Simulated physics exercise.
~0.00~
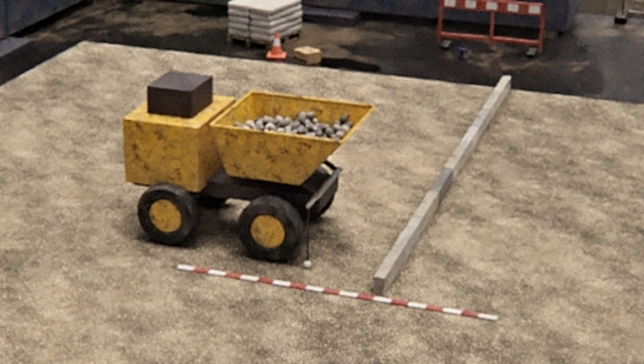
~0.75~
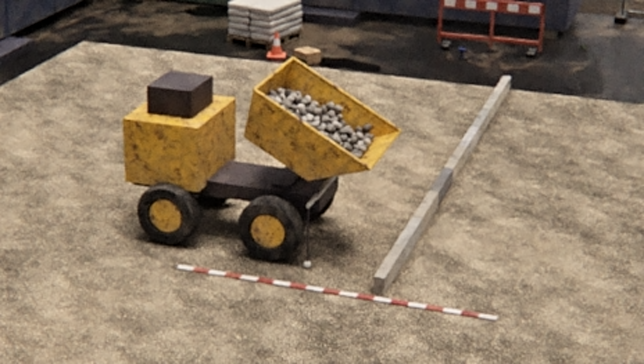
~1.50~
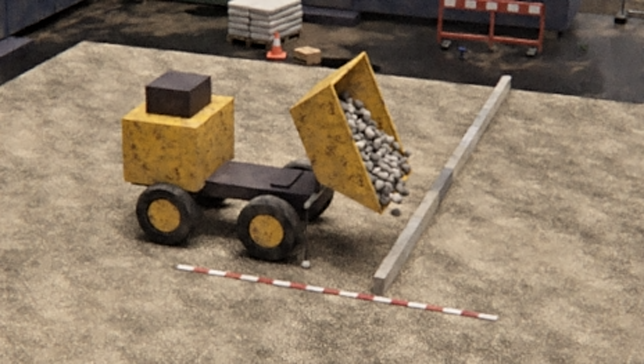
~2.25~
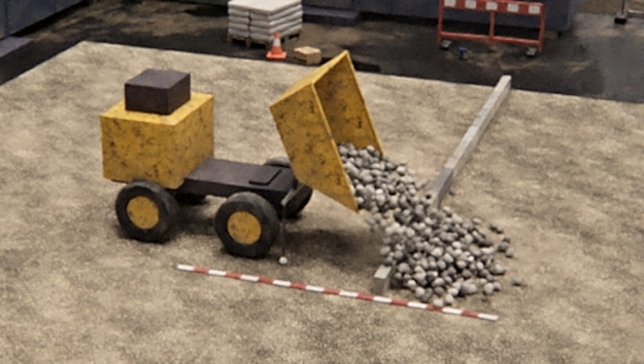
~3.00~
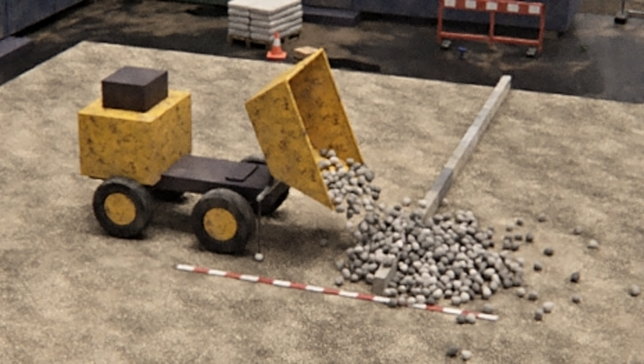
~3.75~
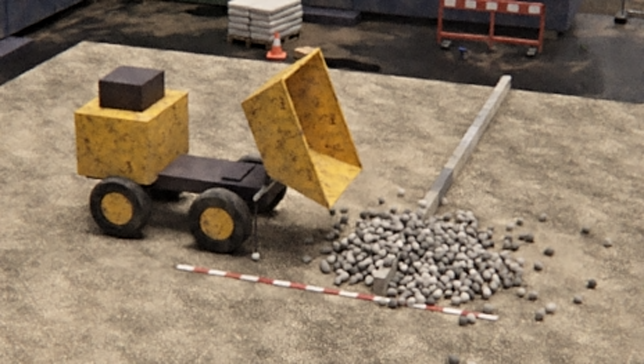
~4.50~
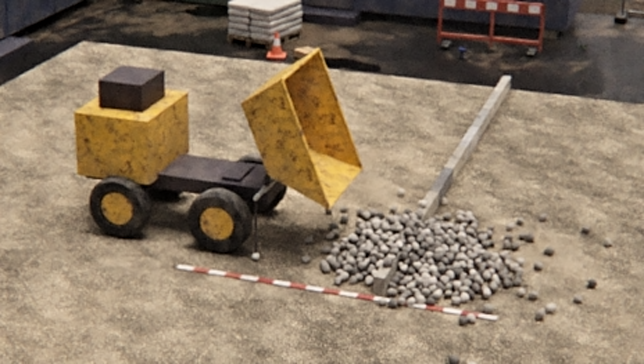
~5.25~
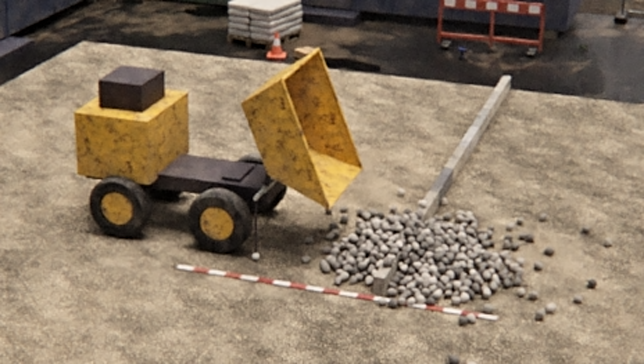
A yellow dumper with black wheels and a dark block on top stands at the left of a sandy floor, seen from above at an angle, its open body heaped with grey stones. To its right a long grey kerb crosses the floor, with a red and white banded strip in front. The body tips steeply to the right and the stones begin to slide out. As they pour down, the machine rolls back a little to the left. The emptied body stays raised, and the stones lie still in a heap straddling the kerb, somewhat more of them beyond it, with a few scattered farther right.
